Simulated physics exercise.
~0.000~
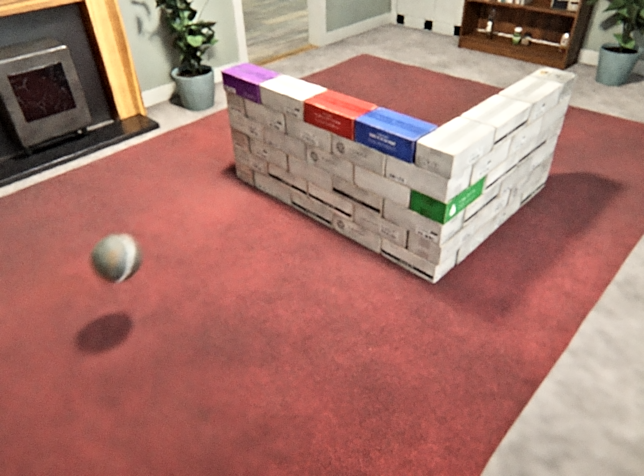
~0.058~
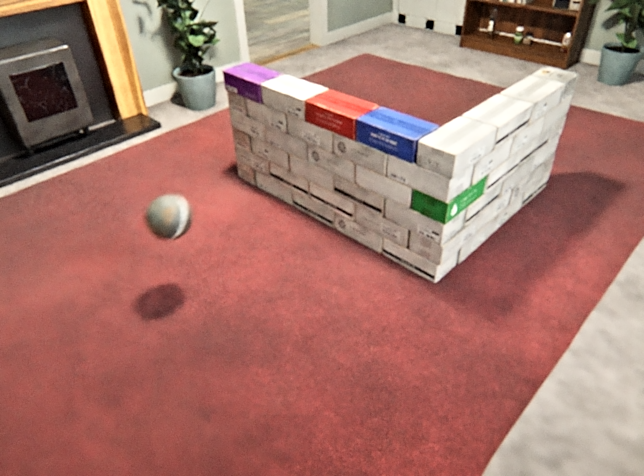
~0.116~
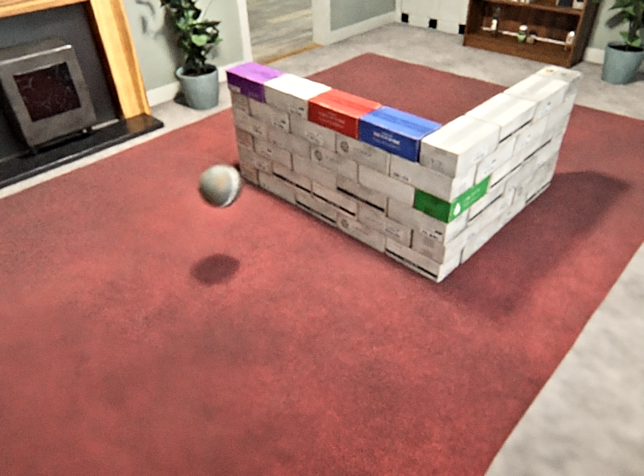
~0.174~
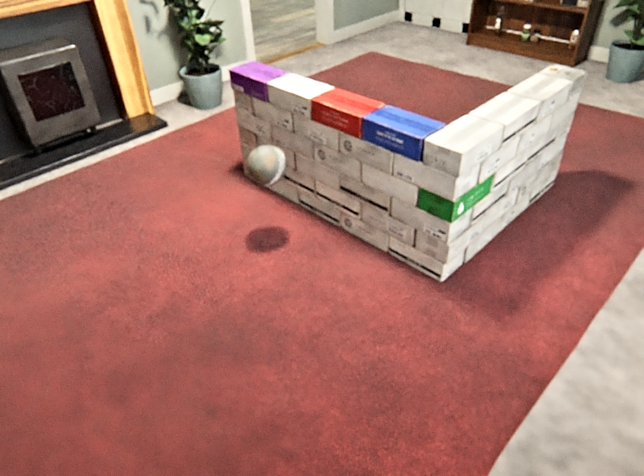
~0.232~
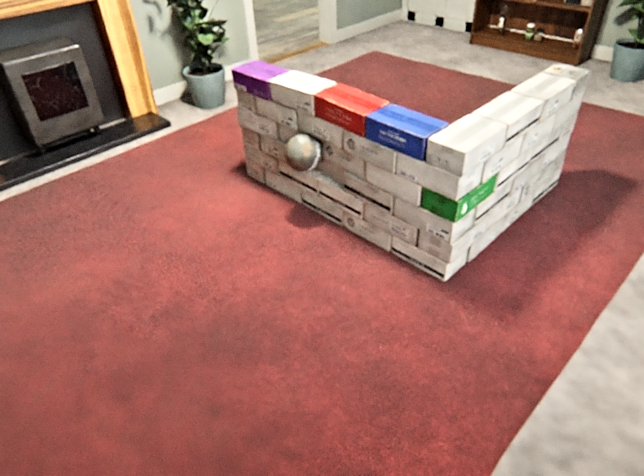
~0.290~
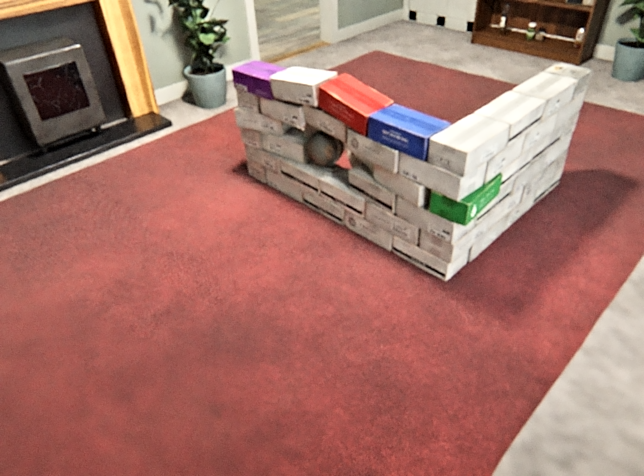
The video shows a ball flying rightward across a red carpet toward an L-shaped wall of stacked boxes, then striking its left wing and pushing into it, opening a gap as the red box above tilts and nearby boxes shift.
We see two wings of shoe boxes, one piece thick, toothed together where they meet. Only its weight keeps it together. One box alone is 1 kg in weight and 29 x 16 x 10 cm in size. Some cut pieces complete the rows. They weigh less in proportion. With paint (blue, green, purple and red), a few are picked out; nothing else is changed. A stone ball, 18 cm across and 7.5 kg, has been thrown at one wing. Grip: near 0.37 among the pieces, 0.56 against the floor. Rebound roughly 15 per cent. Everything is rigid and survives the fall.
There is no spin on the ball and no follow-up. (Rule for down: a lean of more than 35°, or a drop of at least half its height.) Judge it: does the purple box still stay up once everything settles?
It succumbs.
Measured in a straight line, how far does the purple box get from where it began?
Roughly 76 cm.
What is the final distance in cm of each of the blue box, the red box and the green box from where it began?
Displacements: Blue = 0, red = 50, green = 5 (cm).
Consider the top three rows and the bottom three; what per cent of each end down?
Top 30 per cent versus bottom 0 per cent.
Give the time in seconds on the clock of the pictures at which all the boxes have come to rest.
That comes at about 3.0 s.
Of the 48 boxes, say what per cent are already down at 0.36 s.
By that time it is 0 percent.
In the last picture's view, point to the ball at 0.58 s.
Roughly at (395, 148).
After 0.36 s, ball still moving; 1 of the 48 boxes down; purple box 19 mm from its place; red box 10° from how it stood.
After 0.58 s, ball still moving; 6 of the 48 boxes down; purple box 11° from how it stood; red box 39° from how it stood.
After 1.02 s, ball still moving; 7 of the 48 boxes down; purple box 4° from how it stood; red box on its side.
After 1.64 s, ball still moving; 8 of the 48 boxes down; purple box 46° from how it stood, 29 cm lower; blue box 21 mm from its place.
In the end (3.0 s), ball rolling away; 8 of the 48 boxes down; purple box on its side; blue box 21 mm from its place; red box 41 cm lower. From the last view, middles, purple box near (346, 130), blue box near (412, 131).
